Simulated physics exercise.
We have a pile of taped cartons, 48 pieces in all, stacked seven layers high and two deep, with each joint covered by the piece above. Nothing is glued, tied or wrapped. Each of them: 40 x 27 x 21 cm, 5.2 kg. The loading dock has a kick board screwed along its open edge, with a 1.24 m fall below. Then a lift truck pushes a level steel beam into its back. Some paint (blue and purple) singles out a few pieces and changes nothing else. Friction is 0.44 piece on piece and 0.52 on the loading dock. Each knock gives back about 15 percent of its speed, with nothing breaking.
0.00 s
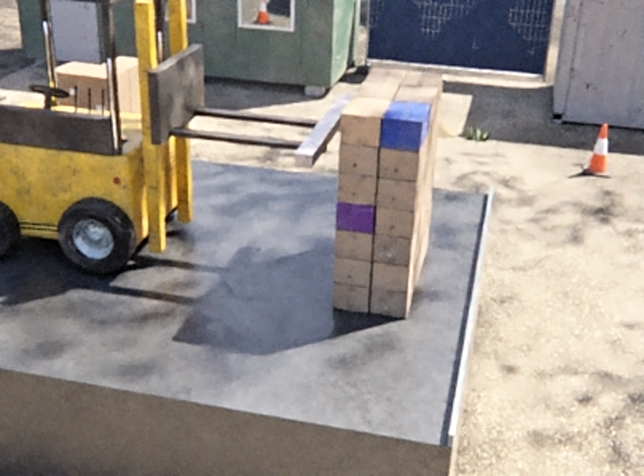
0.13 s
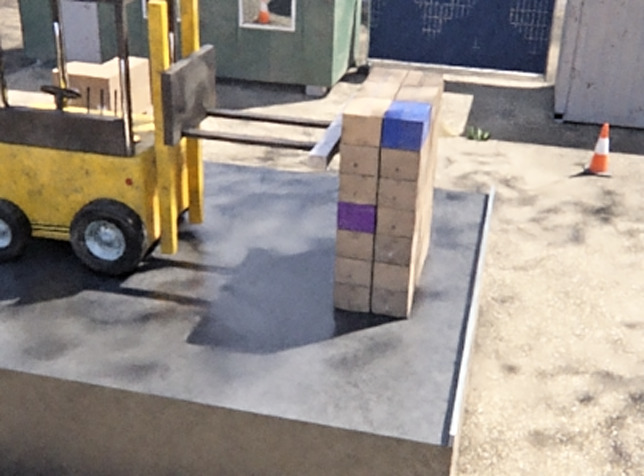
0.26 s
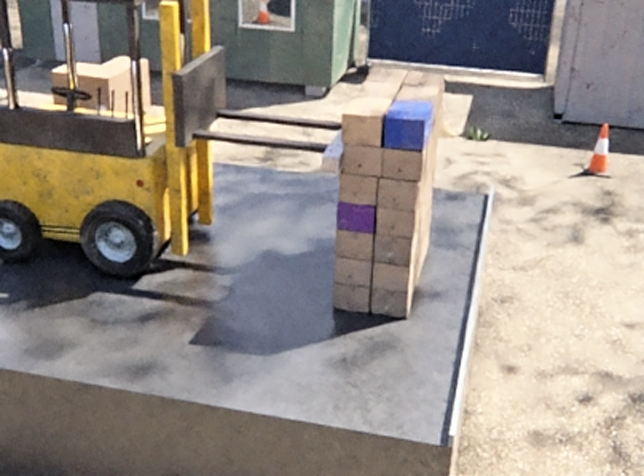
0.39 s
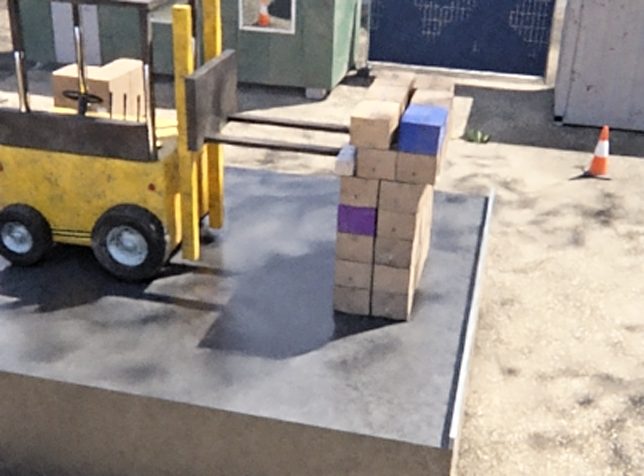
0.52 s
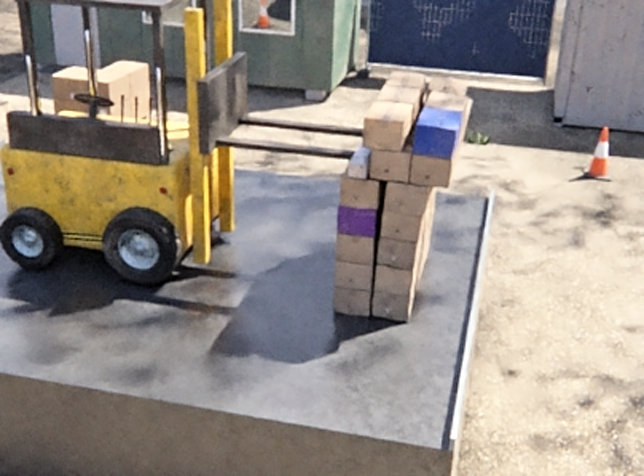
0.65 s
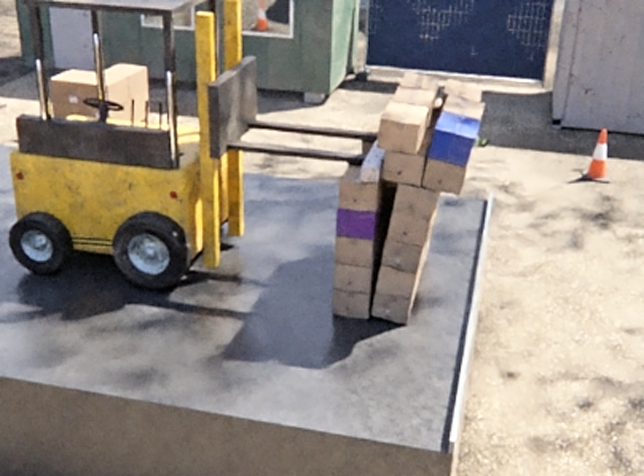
On a loading dock, a yellow forklift drives right, its raised beam pushing the stacked cartons' upper layers rightward and tilting them.
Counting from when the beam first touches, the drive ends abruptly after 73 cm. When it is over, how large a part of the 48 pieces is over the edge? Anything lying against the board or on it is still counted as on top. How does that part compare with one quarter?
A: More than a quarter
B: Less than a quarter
The answer is A.
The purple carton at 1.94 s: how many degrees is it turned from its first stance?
Around 0° from its start.
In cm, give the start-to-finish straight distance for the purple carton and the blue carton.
Purple ends up 0 cm away; blue ends up 300 cm away.
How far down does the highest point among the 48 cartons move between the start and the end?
Around 45 centimetres.
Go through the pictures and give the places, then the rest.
In the first frame (we follow the side turned to the camera), beam (305, 161) 15 cm from the stack; blue carton (401, 135); purple carton (355, 218); no piece has moved.
The second frame shows beam (319, 162) 6 cm from the stack; purple carton (355, 218).
The third frame shows beam (332, 164) 28 mm in; blue carton (404, 134) displaced 20 mm; 8 stirred so far.
The fourth frame shows beam (345, 168) 12 cm in; blue carton (419, 139) displaced 12 cm; 14 stirred so far.
The fifth frame shows beam (359, 171) 21 cm in; blue carton (434, 142) tipped 3°; steepest lean 4°, the carton at (448, 84); 25 stirred so far.
The sixth frame shows beam (371, 175) 30 cm in; blue carton (451, 148) tipped 9°; purple carton (355, 224); 32 stirred so far.
Around 0.98 s, none of the 48 cartons over the edge, 32 disturbed; blue carton tipped 51°, 19 cm lower.
Around 1.40 s, 5 of the 48 cartons over the edge; blue carton upside down.
Around 1.94 s, 24 of the 48 cartons over the edge; blue carton upside down.
Finally (2.3 s), 24 of the 48 cartons over the edge; blue carton upside down; purple carton unmoved. That is 50 per cent. Seen by the last camera, middles, purple carton near (357, 219).
